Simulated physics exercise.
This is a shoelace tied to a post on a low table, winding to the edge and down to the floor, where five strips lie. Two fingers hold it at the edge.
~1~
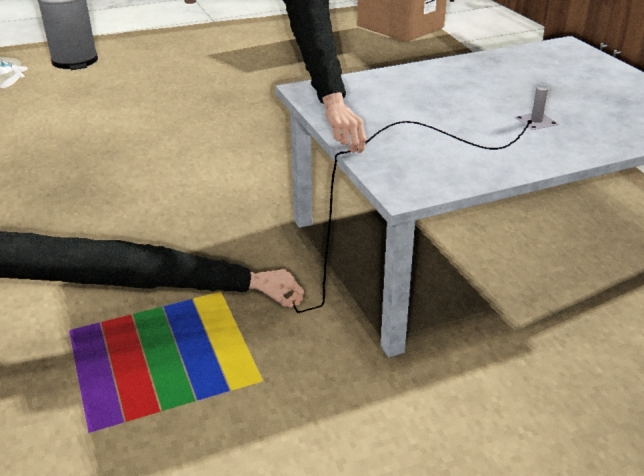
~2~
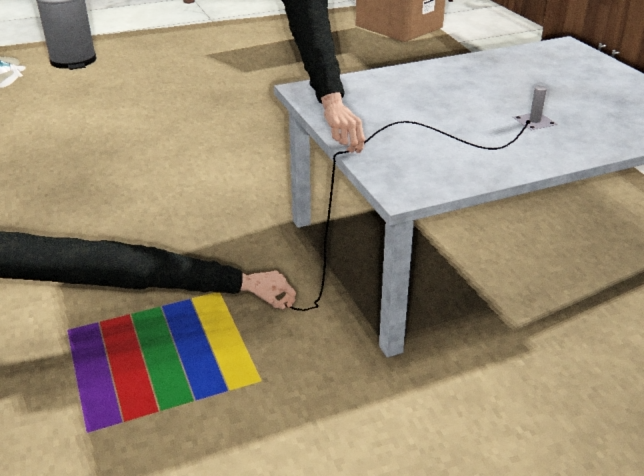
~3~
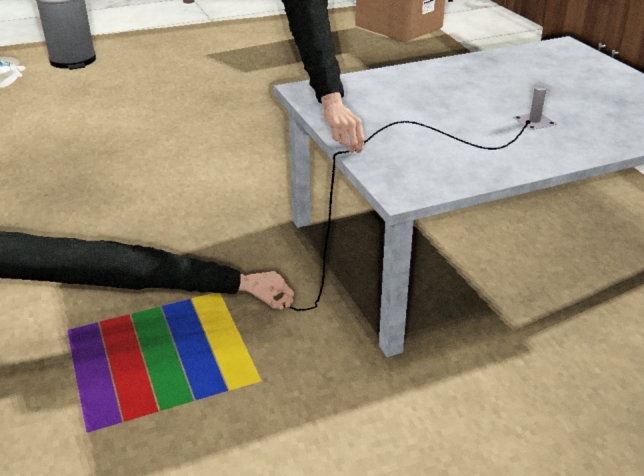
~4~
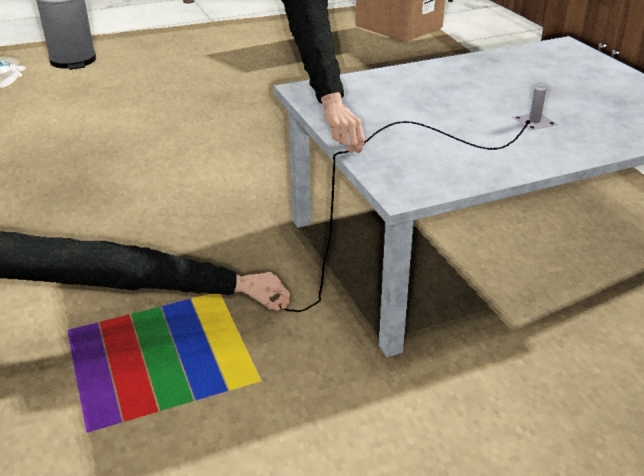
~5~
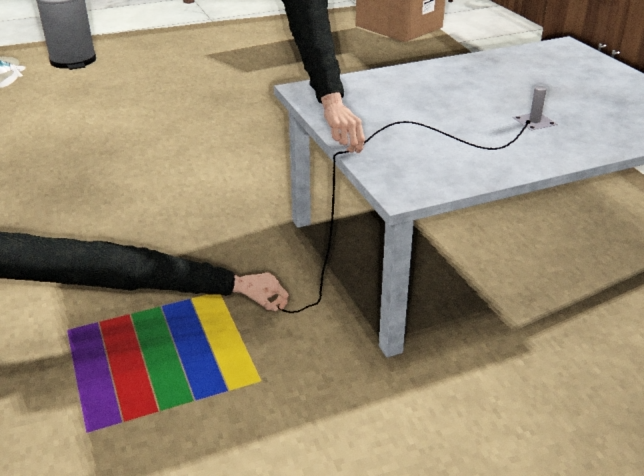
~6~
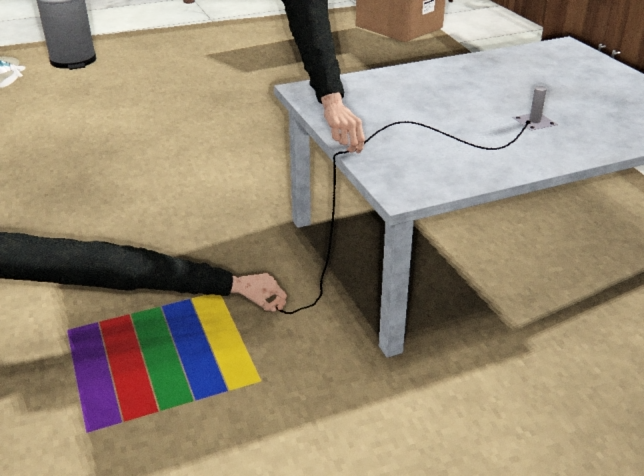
Beside a low table, a hand draws the shoelace's lower end slightly left.
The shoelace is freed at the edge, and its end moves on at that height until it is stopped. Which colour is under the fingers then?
The end stops over the purple strip.
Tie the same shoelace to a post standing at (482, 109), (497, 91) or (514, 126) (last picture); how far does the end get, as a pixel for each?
In that order: (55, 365), (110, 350) and (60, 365).
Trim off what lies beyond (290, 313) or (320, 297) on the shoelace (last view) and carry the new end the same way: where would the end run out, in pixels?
About (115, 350) and (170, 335).
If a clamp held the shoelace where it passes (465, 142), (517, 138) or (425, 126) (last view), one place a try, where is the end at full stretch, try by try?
The places are (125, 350), (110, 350) and (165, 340).
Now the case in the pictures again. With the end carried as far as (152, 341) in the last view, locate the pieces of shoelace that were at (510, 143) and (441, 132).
About (480, 129), and the other about (406, 143).
Soon after, end near (152, 341); over green.
After that, end near (114, 351); over red.
At the stop, end near (92, 357); over purple. It gets as far as the purple strip.
